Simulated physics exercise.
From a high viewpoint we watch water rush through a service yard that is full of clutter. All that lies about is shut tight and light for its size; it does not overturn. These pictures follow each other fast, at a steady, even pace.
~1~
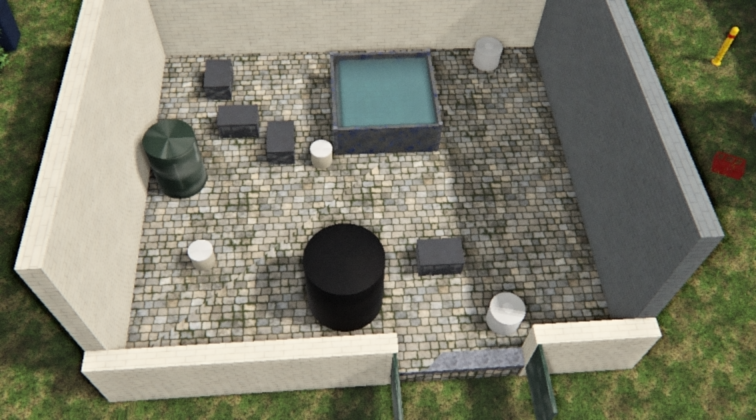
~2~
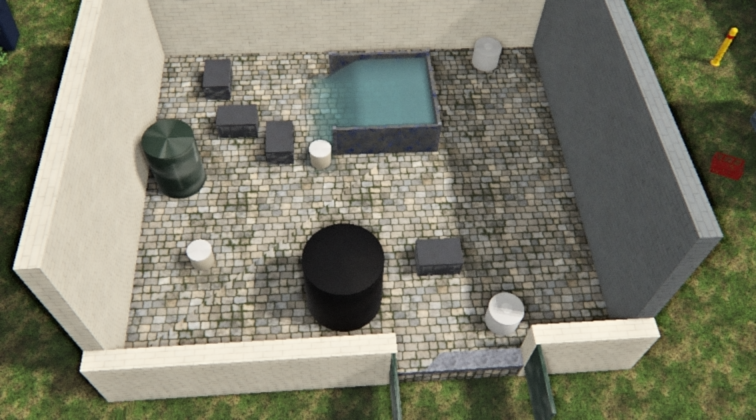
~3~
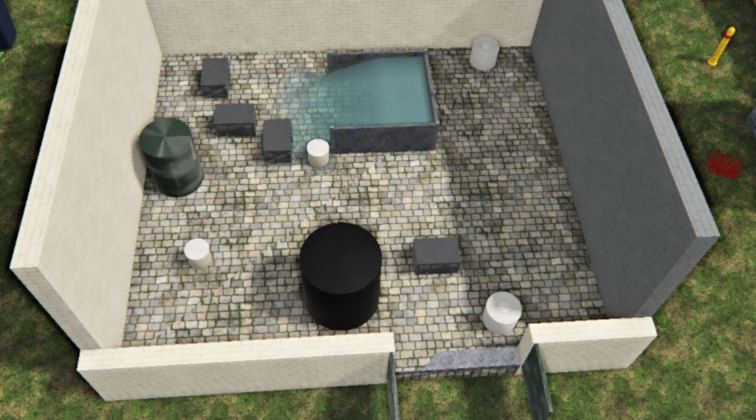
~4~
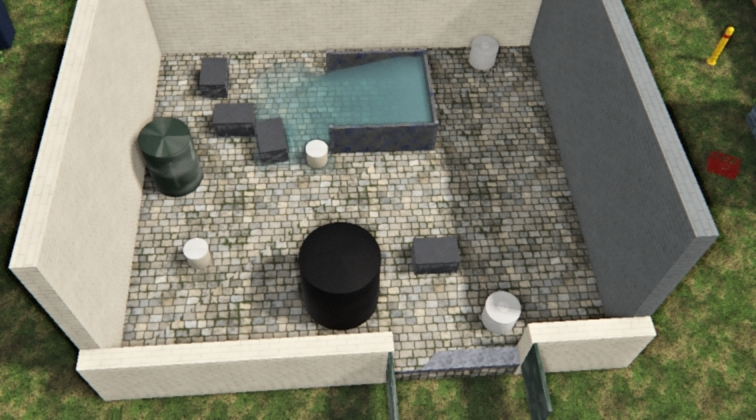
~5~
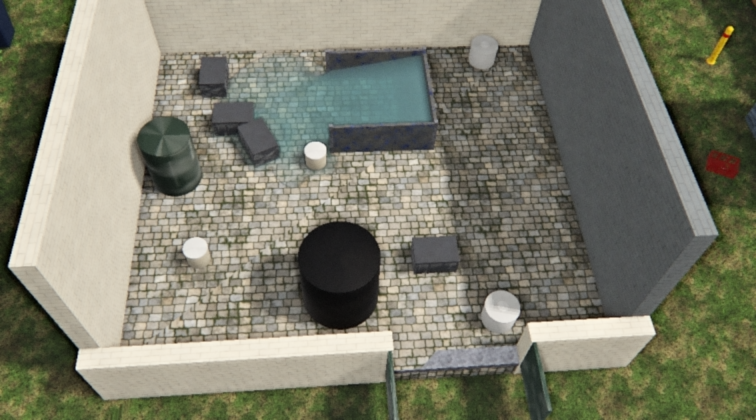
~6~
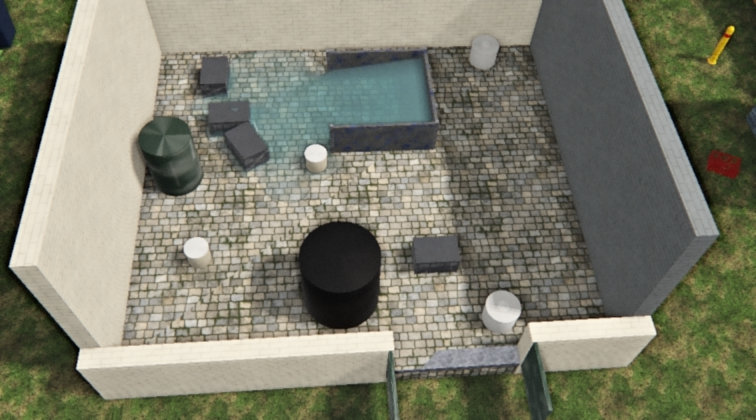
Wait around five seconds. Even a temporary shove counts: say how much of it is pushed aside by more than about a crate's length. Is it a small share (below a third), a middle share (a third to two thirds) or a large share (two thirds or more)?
A middle share, a third to two thirds.
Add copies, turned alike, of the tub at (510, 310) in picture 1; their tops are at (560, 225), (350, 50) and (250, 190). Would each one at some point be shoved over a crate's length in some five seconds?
One after the other: Under that, pushed that far, swept aside.
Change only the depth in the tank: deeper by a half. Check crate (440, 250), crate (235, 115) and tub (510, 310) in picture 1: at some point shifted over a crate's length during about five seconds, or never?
First one stopped before it, second one reached the mark, third one stopped before it.
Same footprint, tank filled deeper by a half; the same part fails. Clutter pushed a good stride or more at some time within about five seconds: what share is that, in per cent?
I'd say close to 80 per cent of the things.
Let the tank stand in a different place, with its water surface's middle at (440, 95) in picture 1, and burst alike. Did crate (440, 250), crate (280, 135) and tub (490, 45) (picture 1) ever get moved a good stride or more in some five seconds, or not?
Object by object, in turn: Lingered near its place, travelled a good distance, lingered near its place.
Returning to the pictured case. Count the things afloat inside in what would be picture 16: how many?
2.
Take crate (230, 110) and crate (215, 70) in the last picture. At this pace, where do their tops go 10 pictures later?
Estimated: (164, 117); (171, 44).
A moment on, 2 of 8 are well off their spots; 0 afloat.
Next, 3 of 8 are well off their spots; 2 afloat.
Later, 1 of 8 are well off their spots; 2 afloat.
In the end, 4 of 8 are well off their spots, and 4 have been at some point; 1 afloat.
